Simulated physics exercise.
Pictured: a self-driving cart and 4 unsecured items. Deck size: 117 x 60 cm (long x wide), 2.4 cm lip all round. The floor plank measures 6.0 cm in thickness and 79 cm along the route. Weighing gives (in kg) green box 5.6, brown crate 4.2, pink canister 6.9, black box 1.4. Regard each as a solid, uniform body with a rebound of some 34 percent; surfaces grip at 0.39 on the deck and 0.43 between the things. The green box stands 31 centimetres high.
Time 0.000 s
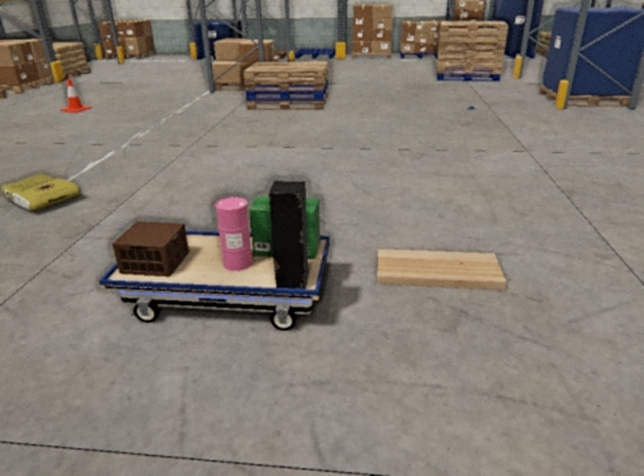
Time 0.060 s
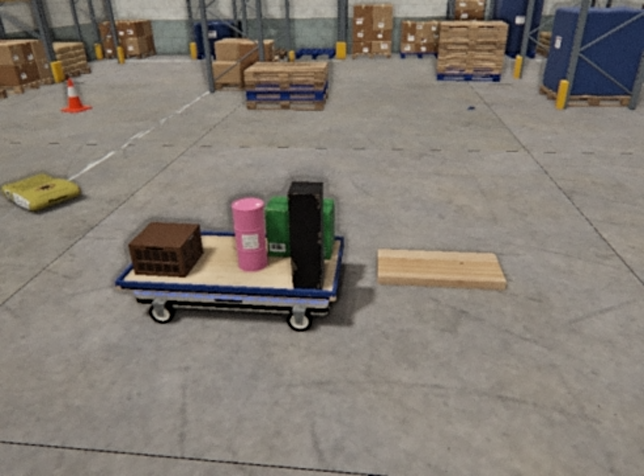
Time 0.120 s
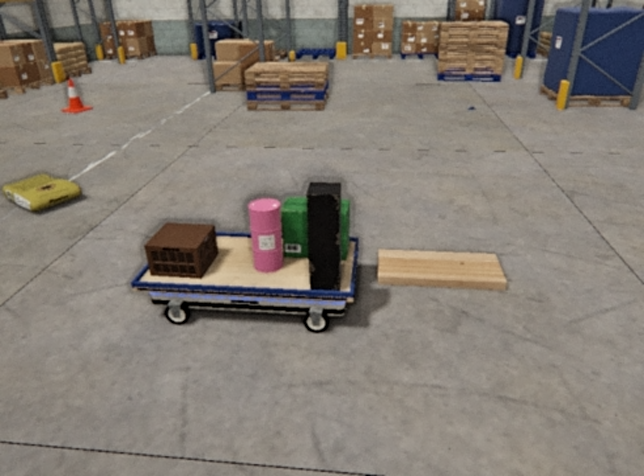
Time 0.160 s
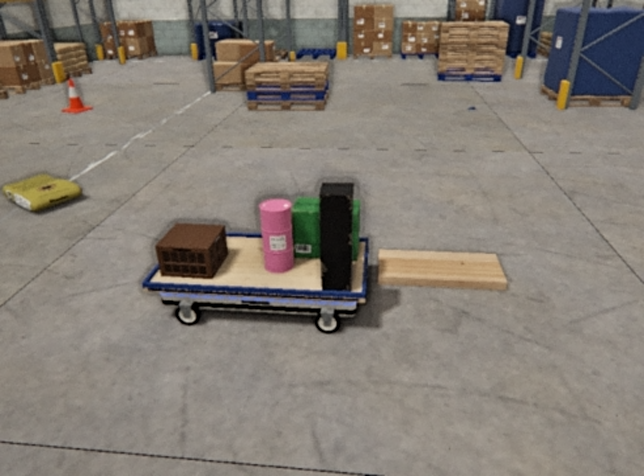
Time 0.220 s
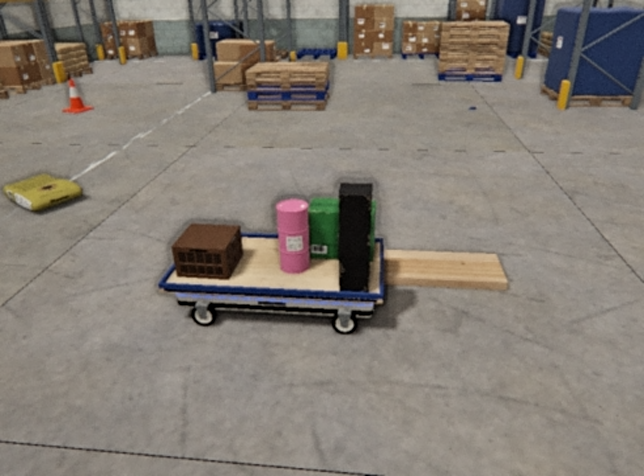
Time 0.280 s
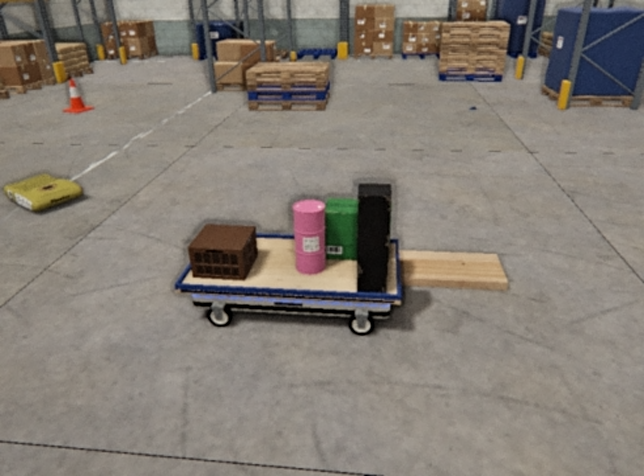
A flat cart carrying a brown crate, pink canister, green box and tall black box rolling slowly right past a wooden plank.
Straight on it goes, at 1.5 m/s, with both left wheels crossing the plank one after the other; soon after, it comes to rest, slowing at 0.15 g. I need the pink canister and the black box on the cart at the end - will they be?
The pink canister will not be; the black box will not be.
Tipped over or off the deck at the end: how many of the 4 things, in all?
My answer is 2.
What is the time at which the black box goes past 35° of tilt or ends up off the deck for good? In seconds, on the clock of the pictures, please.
I'd say around the 0.9 s mark.
By 0.68 s, cart 102 cm along; pink canister tilted 23° near (408, 242); black box tilted 20° near (481, 245); green box tilted 5°.
By 1.18 s, cart 177 cm along; black box now off the deck; pink canister on its side near (535, 281); green box 9 cm from its spot.
By 1.58 s, cart 237 cm along; pink canister now off the deck; green box 10 cm from its spot; brown crate 4 cm from its spot.
By 1.98 s, cart 284 cm along; green box 10 cm from its spot; brown crate 4 cm from its spot.
When it is over (3.0 s), off the deck, pink canister and black box; the other 2 within 10 cm of the start.
